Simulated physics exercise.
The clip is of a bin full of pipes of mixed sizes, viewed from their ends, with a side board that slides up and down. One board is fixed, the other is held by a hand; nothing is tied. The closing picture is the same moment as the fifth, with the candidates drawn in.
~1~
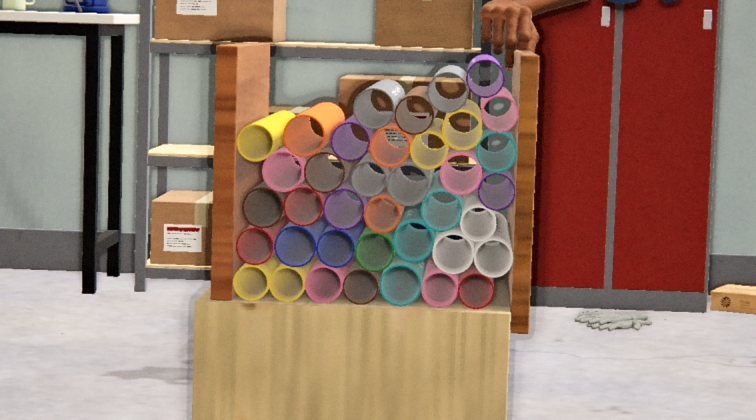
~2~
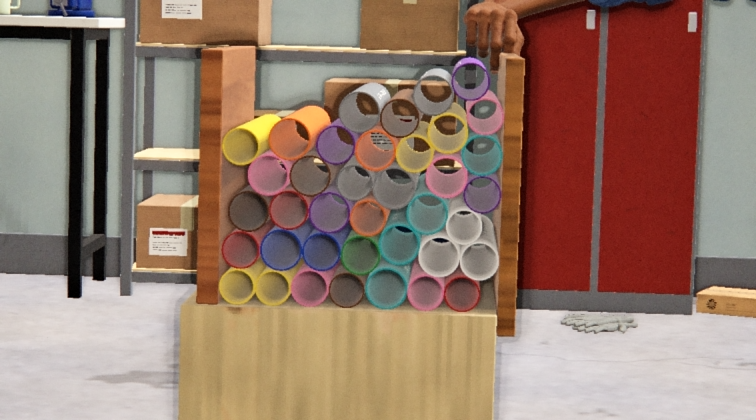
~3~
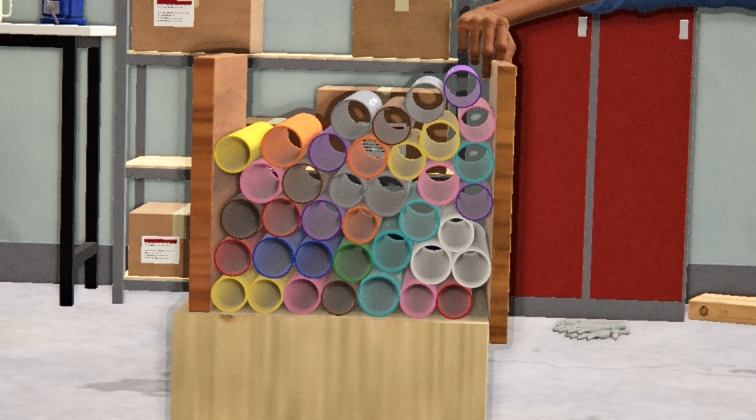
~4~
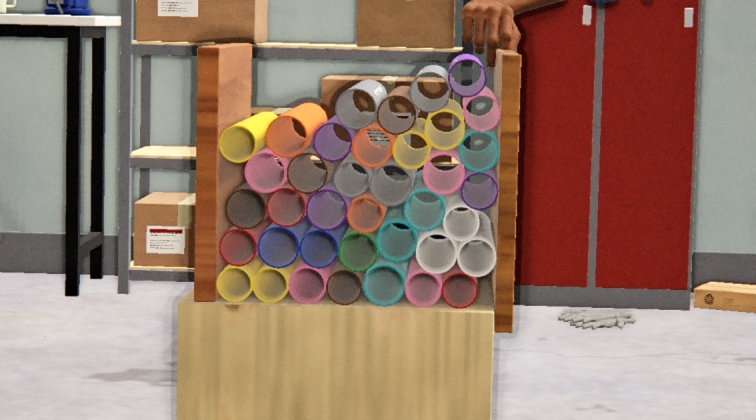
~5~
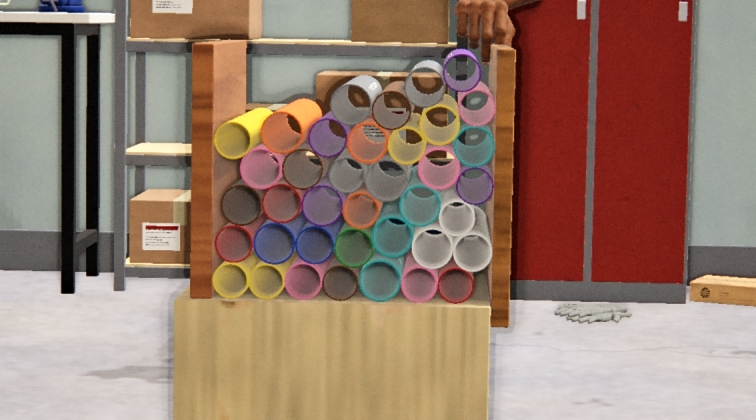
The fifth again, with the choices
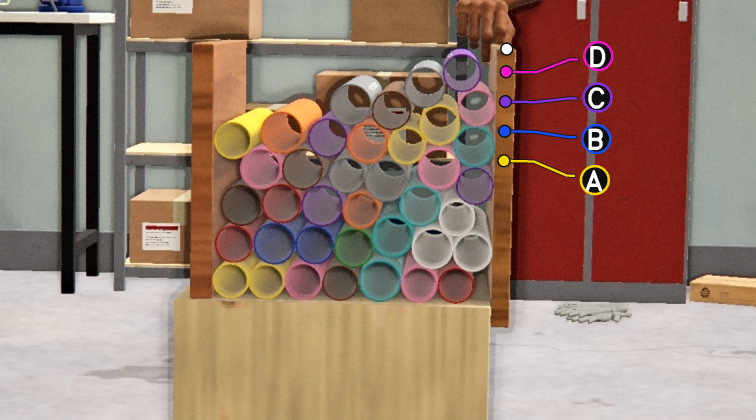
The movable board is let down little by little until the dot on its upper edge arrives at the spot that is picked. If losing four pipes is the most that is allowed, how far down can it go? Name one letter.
Down to A.
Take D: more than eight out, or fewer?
Fewer than eight.
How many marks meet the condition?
Four of the four.
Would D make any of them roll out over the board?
No, at D.
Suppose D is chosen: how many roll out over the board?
The count is none.
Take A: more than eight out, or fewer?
At A, fewer than eight.
On the marked copy, A at (504, 161); B at (505, 131); C at (505, 102); D at (506, 72); the white dot at (507, 49).
Following A. Soon after the start, top of the board (496, 101).
Later, top of the board (494, 160).
In the end, top of the board (494, 160), two out over the board.
As for the rest, B two out over the board; C none out over the board; D none out over the board.
